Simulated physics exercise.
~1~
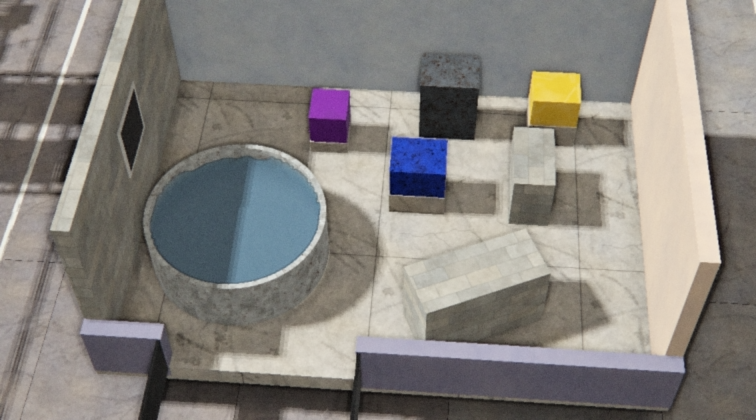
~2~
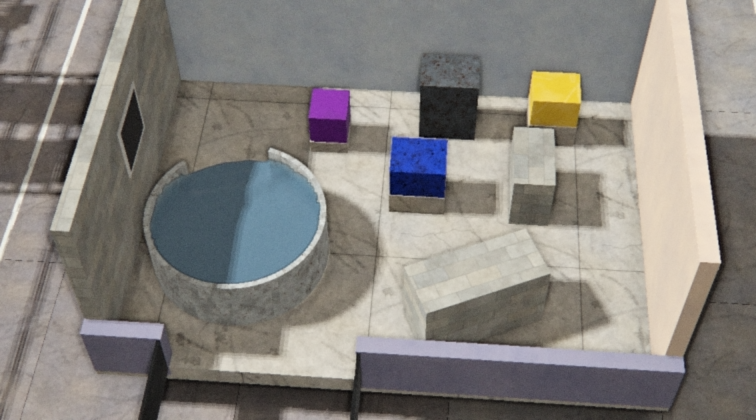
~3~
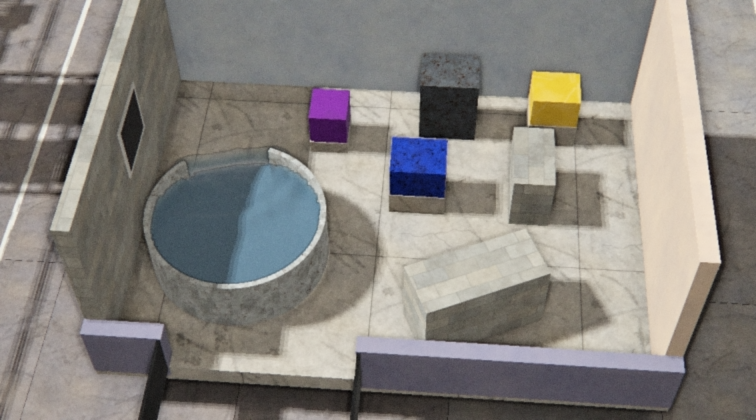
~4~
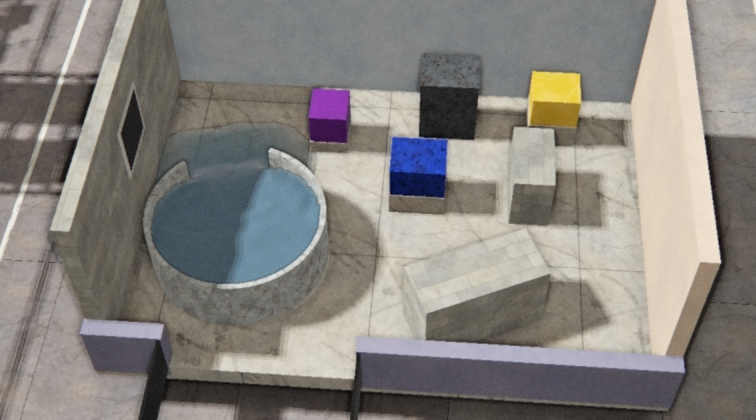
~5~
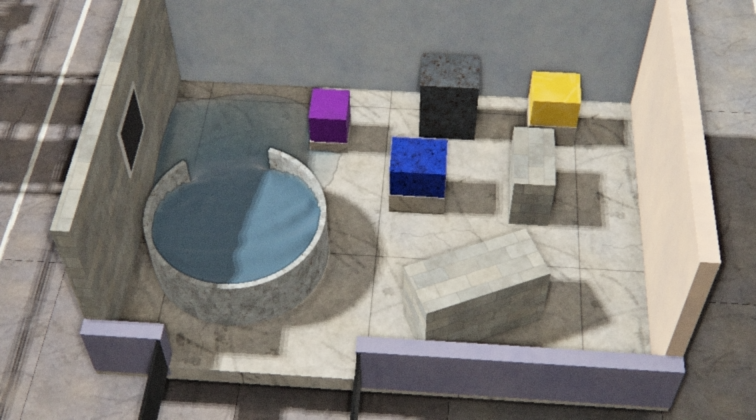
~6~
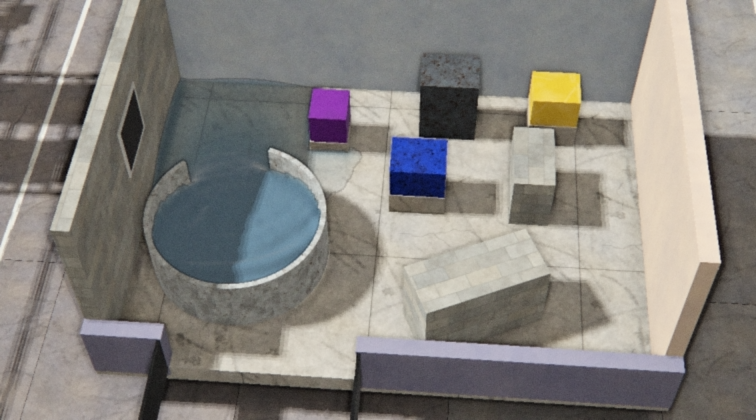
Walled bay seen from above, a round stone pool opening at its far rim and water spreading toward the back wall and purple block.
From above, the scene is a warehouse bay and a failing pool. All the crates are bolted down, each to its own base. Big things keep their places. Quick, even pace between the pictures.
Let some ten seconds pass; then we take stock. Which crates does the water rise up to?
As I see it, the purple crate is caught by the water. The blue crate is safe from the water. The yellow crate is safe from the water.
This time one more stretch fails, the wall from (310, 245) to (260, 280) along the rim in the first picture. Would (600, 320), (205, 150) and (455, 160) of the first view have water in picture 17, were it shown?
Taken in turn, that's reached, not reached, and finally not reached.
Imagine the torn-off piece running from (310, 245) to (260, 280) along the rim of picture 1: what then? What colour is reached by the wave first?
It's the blue-painted one.
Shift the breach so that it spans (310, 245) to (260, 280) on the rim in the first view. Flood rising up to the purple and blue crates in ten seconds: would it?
After that, purple stays clear, while blue stays clear.
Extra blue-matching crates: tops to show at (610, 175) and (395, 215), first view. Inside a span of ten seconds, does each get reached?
Outcome, in listed order: Is missed, is missed.
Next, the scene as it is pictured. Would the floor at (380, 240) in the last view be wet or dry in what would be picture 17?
That point would be spared.
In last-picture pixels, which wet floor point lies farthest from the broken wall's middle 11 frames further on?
By then the tip should be at about (504, 97).
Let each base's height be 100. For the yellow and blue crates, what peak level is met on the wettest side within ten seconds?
Peak levels: Approx. 40 % then 70 %.
A moment on, water covers 25 % of the floor; the purple crate water round its plinth, the blue crate water round its plinth, the yellow crate not reached.
Next, water covers 30 % of the floor; the purple crate water round its plinth, the blue crate water round its plinth, the yellow crate not reached.
Then, water covers 50 % of the floor; the purple crate water round its plinth, the blue crate water round its plinth, the yellow crate water round its plinth.
Later, water covers 95 % of the floor; the purple crate water round its plinth, the blue crate water round its plinth, the yellow crate water round its plinth.
In the end, water covers 100 % of the floor; the purple crate was topped, the blue crate stayed above the water, the yellow crate stayed above the water.
